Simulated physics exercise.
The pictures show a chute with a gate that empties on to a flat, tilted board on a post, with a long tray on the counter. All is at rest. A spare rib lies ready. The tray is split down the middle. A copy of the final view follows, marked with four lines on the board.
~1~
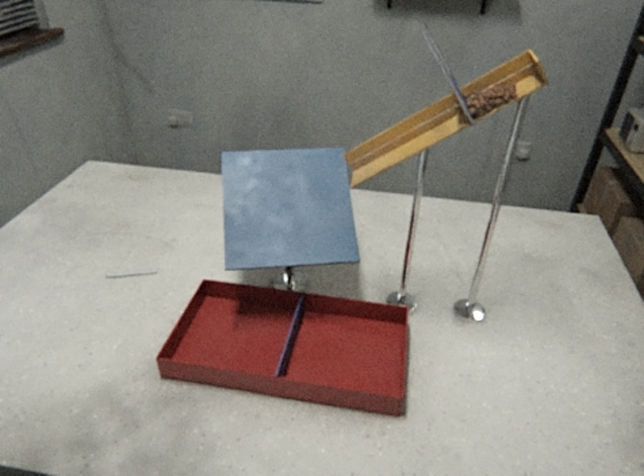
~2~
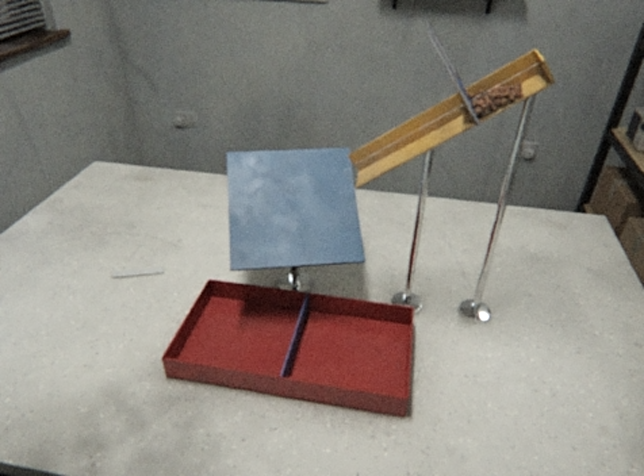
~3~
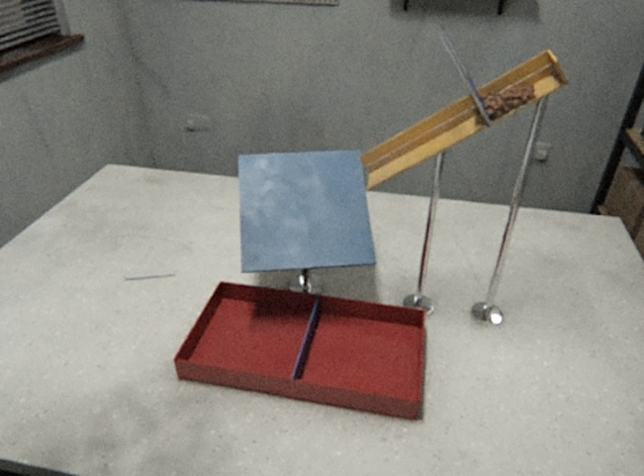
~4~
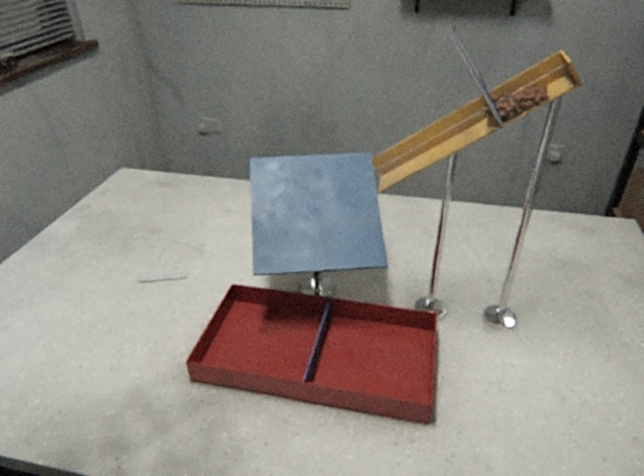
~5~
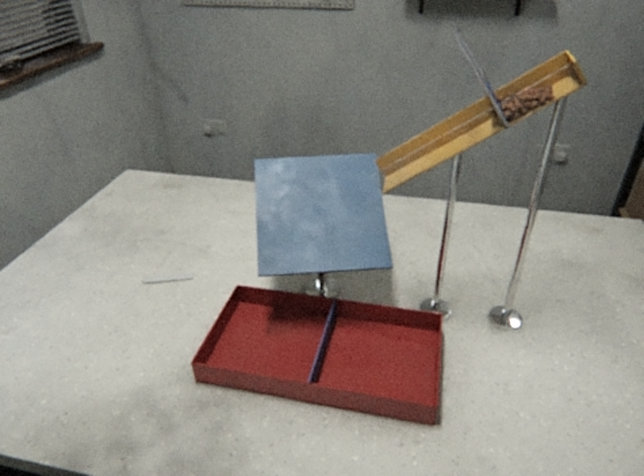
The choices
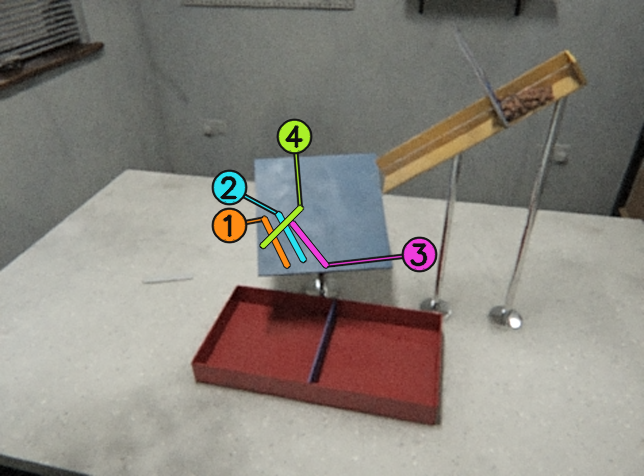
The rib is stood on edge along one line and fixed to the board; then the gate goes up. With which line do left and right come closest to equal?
The answer is line 2.
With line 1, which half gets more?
The left half.
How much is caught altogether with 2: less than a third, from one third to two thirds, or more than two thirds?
It is more than two thirds.
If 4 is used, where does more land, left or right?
The left half.
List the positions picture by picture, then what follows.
In the first frame, load behind the gate at (490, 101), cereal balls; lip of the chute at (352, 180), sloping fairly steeply.
In the second frame, middle of the board at (293, 205), tilted fairly steeply; middle of its low edge at (299, 266); of its high edge at (289, 150).
In the third frame, front corners of the tray at (174, 359) and (419, 401); front end of its middle wall at (292, 379); gate still shut at (474, 90).
In the fourth frame, middle of the load at (521, 103); lip at (380, 185).
In the fifth frame, middle of the load at (526, 103); lip at (385, 185).
On the marked copy, line 1 from (264, 219) to (287, 265); line 2 from (278, 214) to (303, 259); line 3 from (292, 223) to (325, 265); line 4 from (300, 208) to (263, 245).
With 1, of what is caught, nearly all in the left half, a small part in the right.
With 2, of what is caught, about half in the left half, about half in the right.
With 3, of what is caught, a small part in the left half, nearly all in the right.
With 4, of what is caught, nearly all in the left half, a small part in the right.
